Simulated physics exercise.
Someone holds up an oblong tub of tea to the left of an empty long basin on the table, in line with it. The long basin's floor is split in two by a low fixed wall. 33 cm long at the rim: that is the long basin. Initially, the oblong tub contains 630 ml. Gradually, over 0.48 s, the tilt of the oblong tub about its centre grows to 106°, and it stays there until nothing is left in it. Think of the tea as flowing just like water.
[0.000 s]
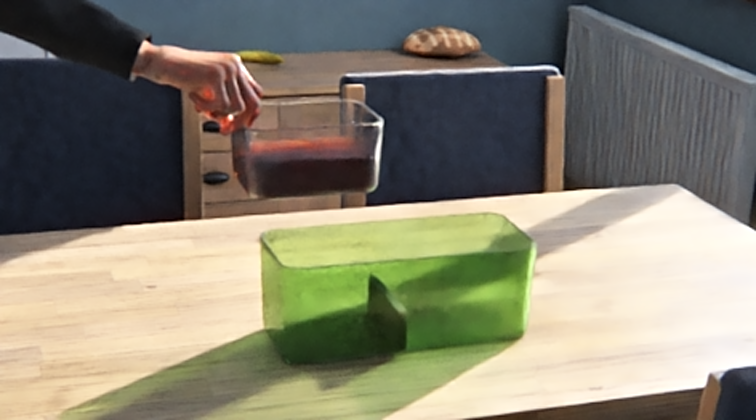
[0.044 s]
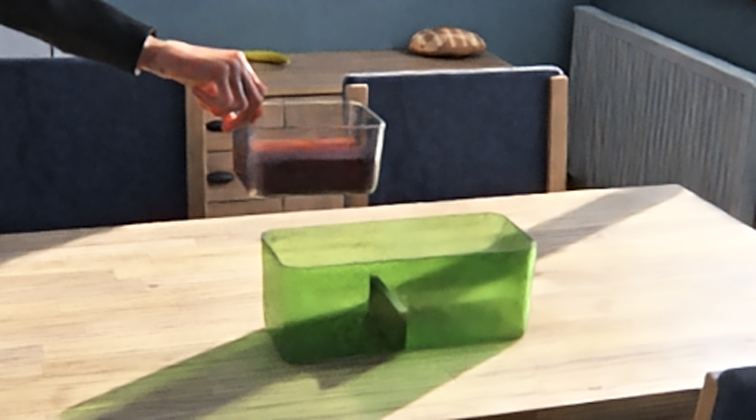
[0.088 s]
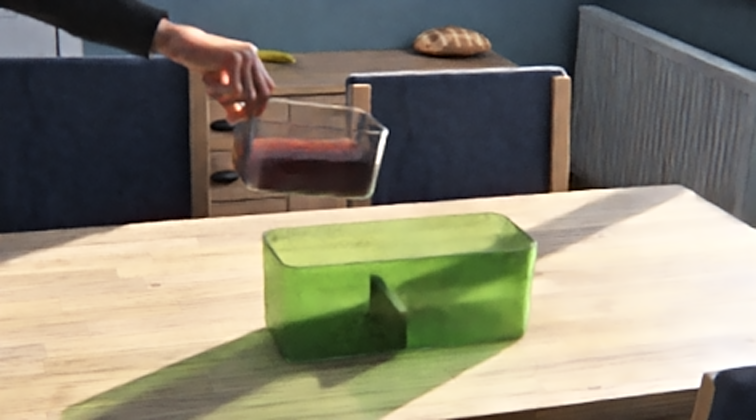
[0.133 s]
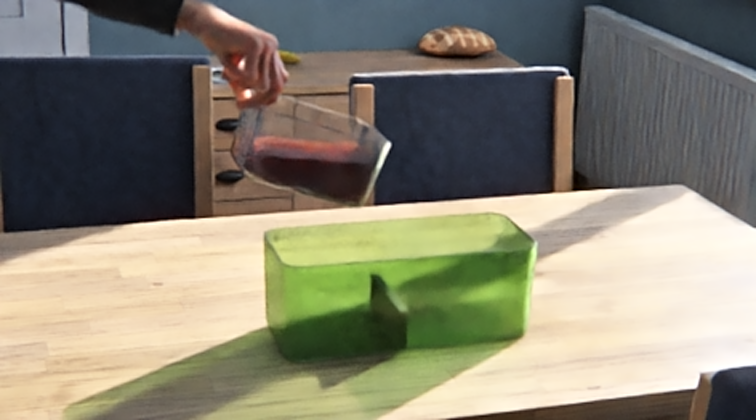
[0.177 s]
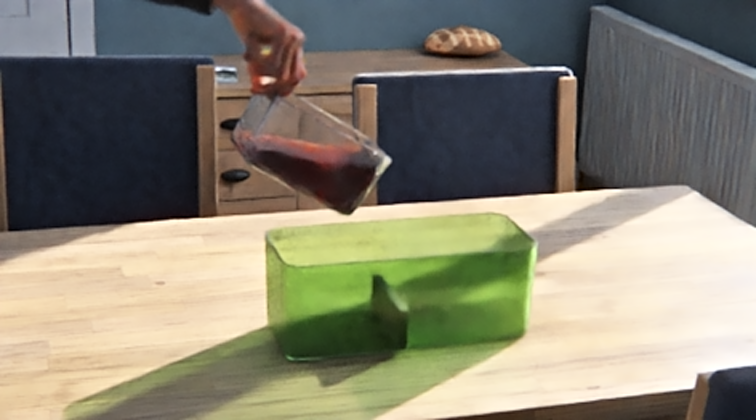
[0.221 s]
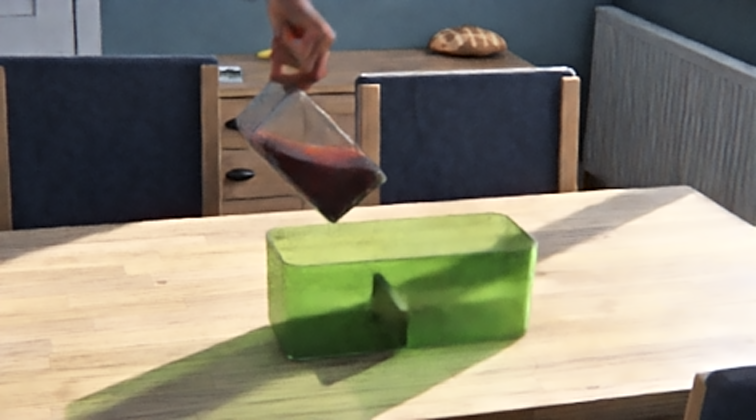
A hand tilting a clear tub of dark red tea steeply down to the right above a green basin on a wooden table.
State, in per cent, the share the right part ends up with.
The right part ends up with roughly 42 %.
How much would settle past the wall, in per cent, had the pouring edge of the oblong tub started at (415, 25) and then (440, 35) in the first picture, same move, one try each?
80 in a hundred, followed by 85 in a hundred.
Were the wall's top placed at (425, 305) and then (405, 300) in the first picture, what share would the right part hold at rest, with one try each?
Respectively 35 and 15 %.
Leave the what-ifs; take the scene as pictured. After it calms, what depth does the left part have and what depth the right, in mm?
Left roughly 20 mm; right roughly 12 mm.
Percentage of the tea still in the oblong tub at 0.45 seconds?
Near 16 in a hundred.
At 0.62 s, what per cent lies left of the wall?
I'd put it near 48 percent.
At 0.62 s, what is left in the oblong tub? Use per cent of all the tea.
Close to 4 in a hundred.
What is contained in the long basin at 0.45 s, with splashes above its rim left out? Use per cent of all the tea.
Around 54 percent.
Then, 0.45 s in, the tilt is 105° and 16 per cent is still to pour, 24 is left of the wall and 29 right of it.
Then, 0.62 s in, the tilt is 106° and 4 per cent is still to pour, 48 is left of the wall and 41 right of it.
Then, 0.79 s in, the tilt is 106° and 0 per cent is still to pour, 52 is left of the wall and 40 right of it.
Then, 0.98 s in, the tilt is 106° and 0 per cent is still to pour, 53 is left of the wall and 42 right of it.
Finally, 54 per cent lies left of the wall, 42 right of it and 5 outside.
